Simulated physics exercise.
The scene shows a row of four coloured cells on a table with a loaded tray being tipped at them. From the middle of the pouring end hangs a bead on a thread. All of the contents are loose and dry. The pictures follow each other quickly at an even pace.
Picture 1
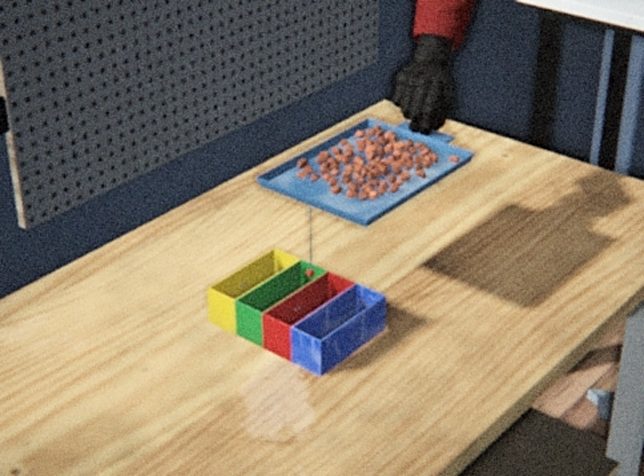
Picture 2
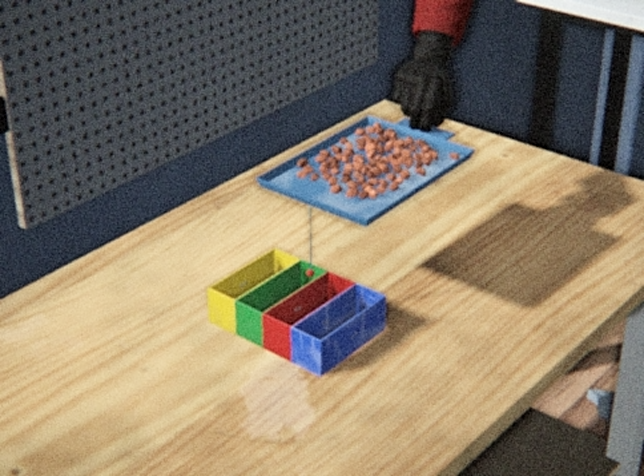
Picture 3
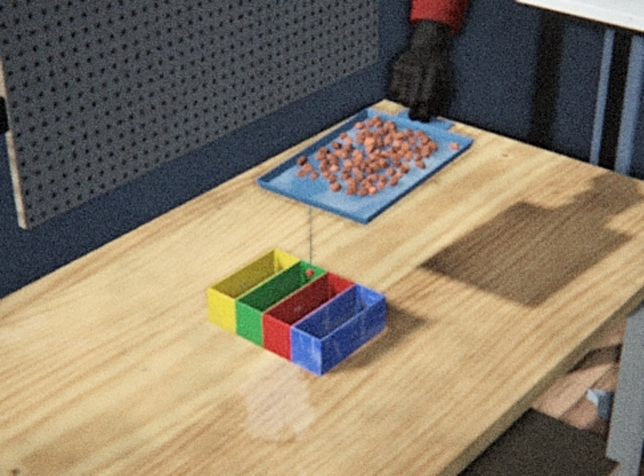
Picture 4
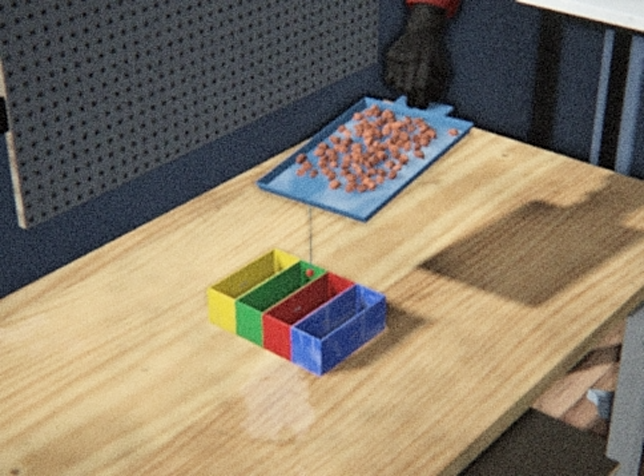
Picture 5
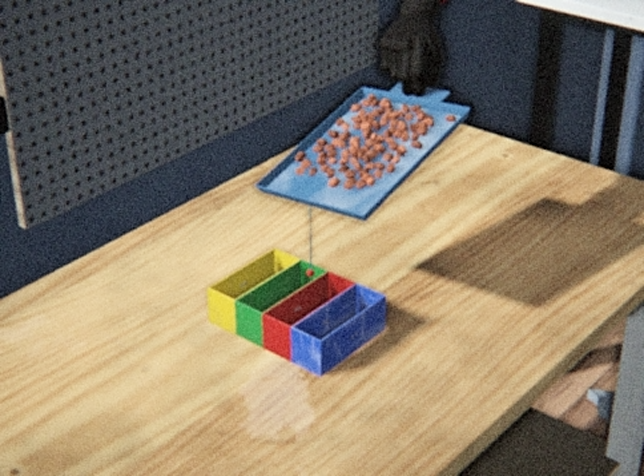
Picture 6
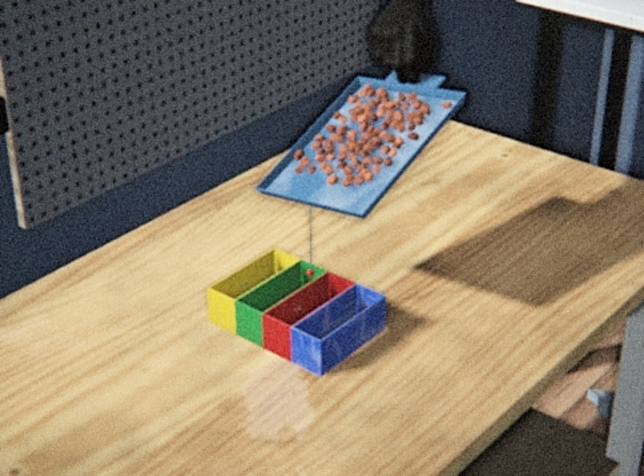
On a wooden table, a gloved hand steadily raises the far end of a blue tray of reddish bits.
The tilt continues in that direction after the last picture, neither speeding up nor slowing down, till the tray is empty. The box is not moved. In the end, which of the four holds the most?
The yellow cell holds the most.
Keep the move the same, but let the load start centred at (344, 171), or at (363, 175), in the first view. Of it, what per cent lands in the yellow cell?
Near 40 and 50 percent respectively.
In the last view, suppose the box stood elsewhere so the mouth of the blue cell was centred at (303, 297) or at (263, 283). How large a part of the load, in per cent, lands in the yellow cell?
It works out to 10 percent and then 0 percent.
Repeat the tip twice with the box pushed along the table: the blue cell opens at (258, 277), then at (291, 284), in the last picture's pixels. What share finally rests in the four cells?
You'd get near 70 percent first and near 90 percent next.
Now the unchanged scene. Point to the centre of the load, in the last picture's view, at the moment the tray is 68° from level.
The middle of the load sits near (279, 189).
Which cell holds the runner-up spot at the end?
That is the green one.
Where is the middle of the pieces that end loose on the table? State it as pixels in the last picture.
The centre sits close to (184, 294).
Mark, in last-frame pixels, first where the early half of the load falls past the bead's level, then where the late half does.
(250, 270) for the early half, (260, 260) for the late half.
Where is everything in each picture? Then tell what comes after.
Corners of the pouring end (261, 177) and (366, 218), level; middle of the load (373, 164), bits of crushed brick; bead on its thread (311, 273); yellow cell (222, 308); green cell (249, 321); red cell (277, 334); blue cell (306, 348), in the first picture.
Corners of the pouring end (261, 178) and (366, 217), level; middle of the load (373, 163), in the second picture.
Corners of the pouring end (260, 179) and (365, 216), tipped barely, lowest at the left corner; middle of the load (373, 158), in the third picture.
Corners of the pouring end (260, 182) and (364, 214), tipped a little, lowest at the left corner; middle of the load (372, 150), in the fourth picture.
Corners of the pouring end (259, 184) and (363, 213), tipped clearly, lowest at the left corner; middle of the load (369, 143), in the fifth picture.
Corners of the pouring end (259, 186) and (361, 211), tipped clearly, lowest at the left corner; middle of the load (366, 136); yellow cell (222, 308); green cell (249, 321); red cell (277, 334); blue cell (306, 348), in the sixth picture.
Just after the last frame, tray tipped steeply; the larger part on the tray; roughly a quarter falling or outside the box.
A moment on, tray tipped past a quarter turn; roughly half in the yellow cell; roughly a quarter in the green cell; about a tenth in the red cell; just a few in the blue cell; roughly a quarter falling or outside the box.
Further on, tray tipped past a quarter turn; roughly half in the yellow cell; roughly a quarter in the green cell; about a tenth in the red cell; just a few in the blue cell; roughly a quarter falling or outside the box.
When it is over, tray tipped past a quarter turn; roughly half in the yellow cell; roughly a quarter in the green cell; about a tenth in the red cell; just a few in the blue cell; roughly a quarter outside the box.
